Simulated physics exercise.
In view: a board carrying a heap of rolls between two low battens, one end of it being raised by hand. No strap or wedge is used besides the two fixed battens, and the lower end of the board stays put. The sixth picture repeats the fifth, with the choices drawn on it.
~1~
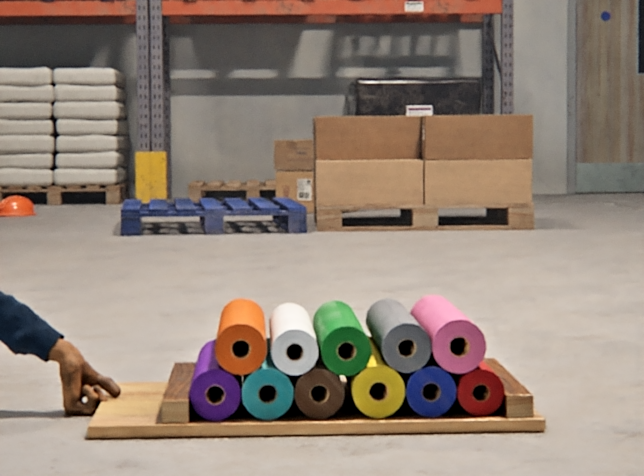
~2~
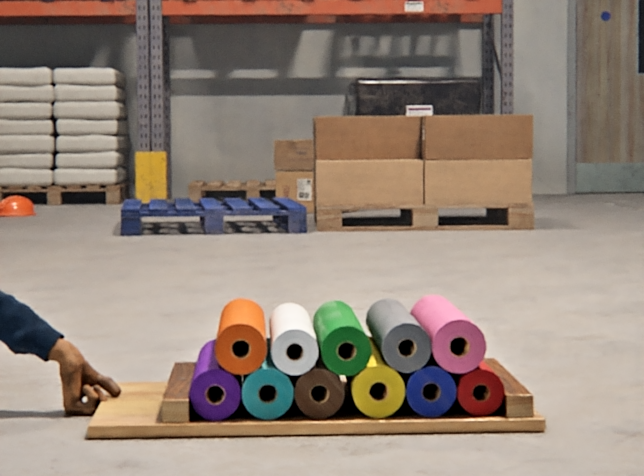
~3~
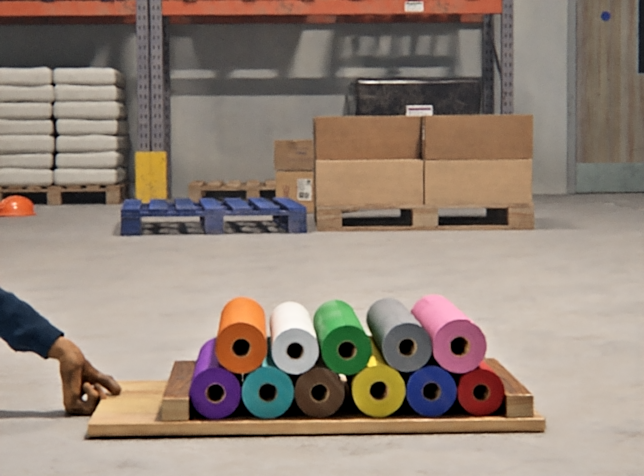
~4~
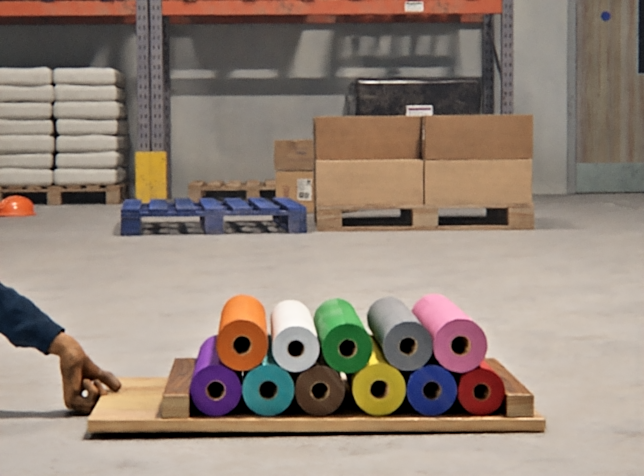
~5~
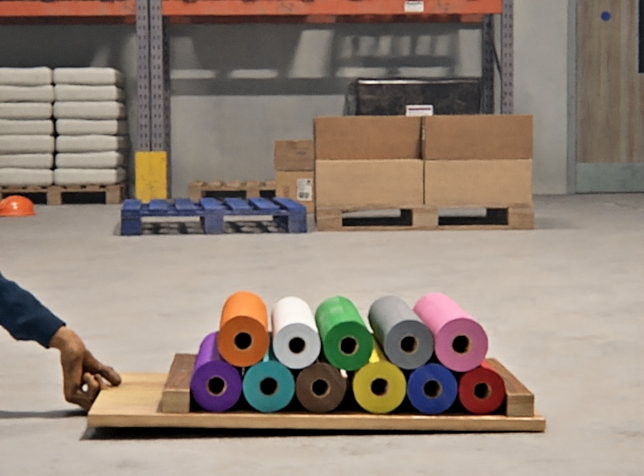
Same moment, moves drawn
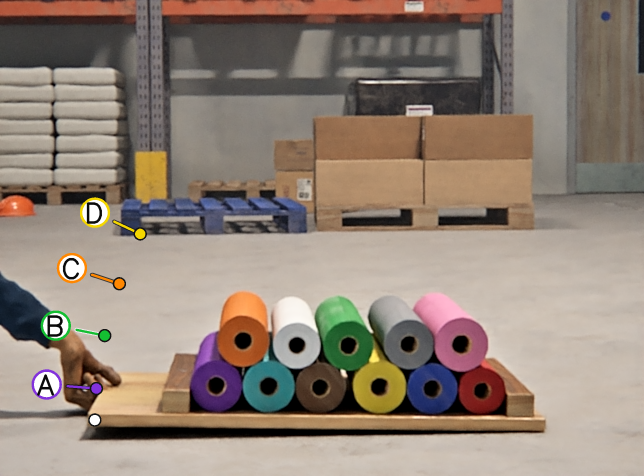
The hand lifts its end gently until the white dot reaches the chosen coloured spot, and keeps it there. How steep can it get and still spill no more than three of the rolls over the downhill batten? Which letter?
The answer is mark D.
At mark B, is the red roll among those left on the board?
Yes.
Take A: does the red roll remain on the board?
The red roll: Yes.
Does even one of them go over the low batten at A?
At A: No.
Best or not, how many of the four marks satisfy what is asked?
Four of them.
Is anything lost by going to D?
At D: Yes.
On the marked copy, A at (96, 389); B at (105, 335); C at (119, 284); D at (140, 234); the white dot at (95, 420).
With D. Early on, board at 16°.
Further on, board at 26°.
At the end, board at 26°, one over the low batten (pink).
As for the rest, A none over the low batten; B none over the low batten; C none over the low batten.
